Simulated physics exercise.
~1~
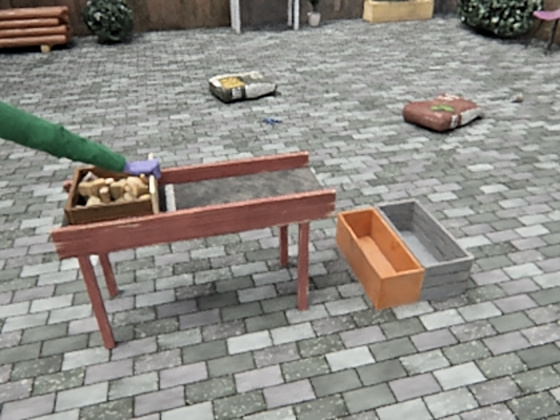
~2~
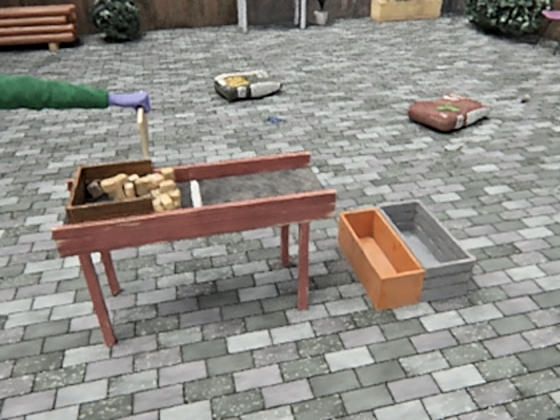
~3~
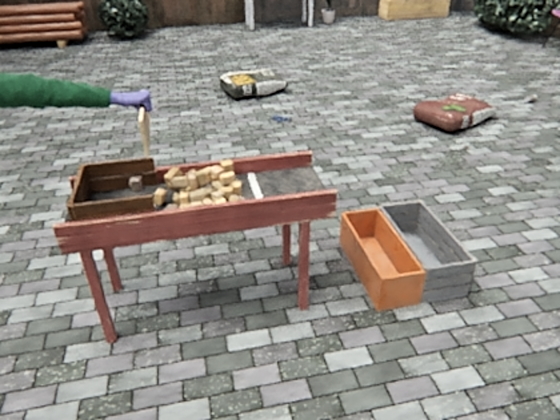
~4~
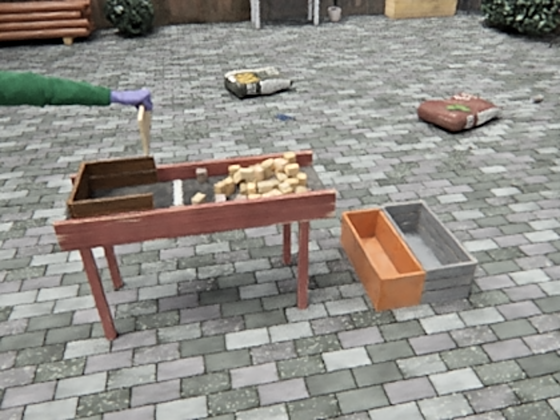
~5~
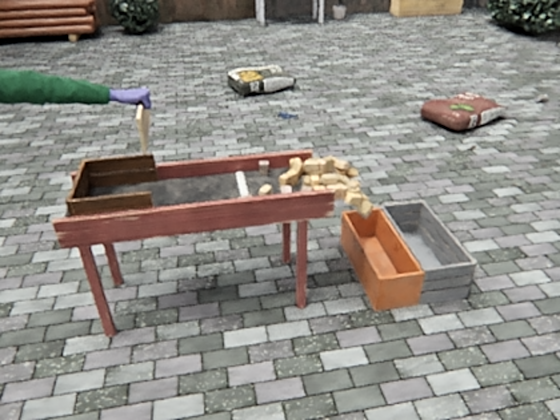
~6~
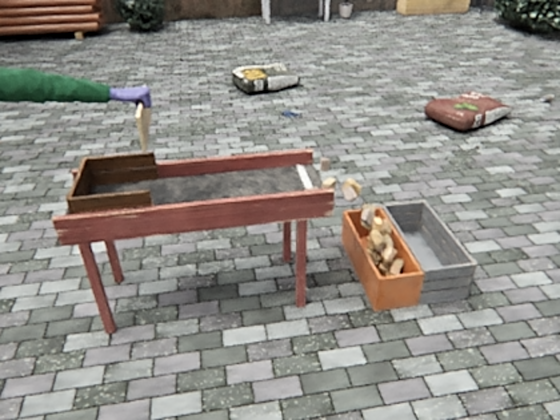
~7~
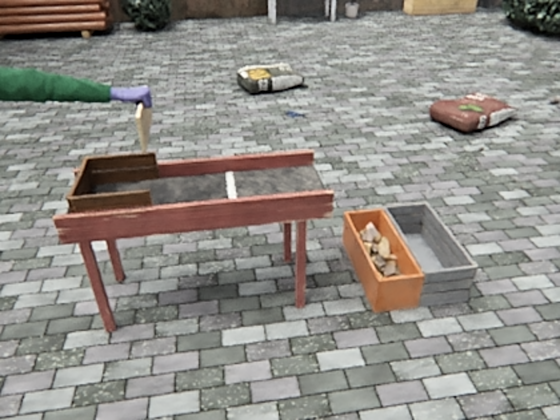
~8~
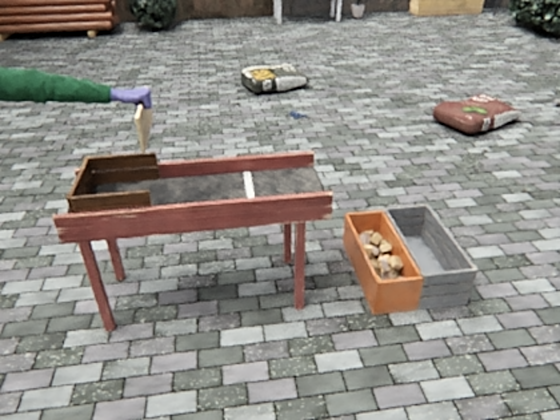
The footage shows a green-sleeved arm in a purple glove lifting the gate of a wooden pen on a red-sided conveyor, whose belt carries timber offcuts rightward until they tumble off the end into an orange bin, where they settle, leaving the grey tote beside it empty.
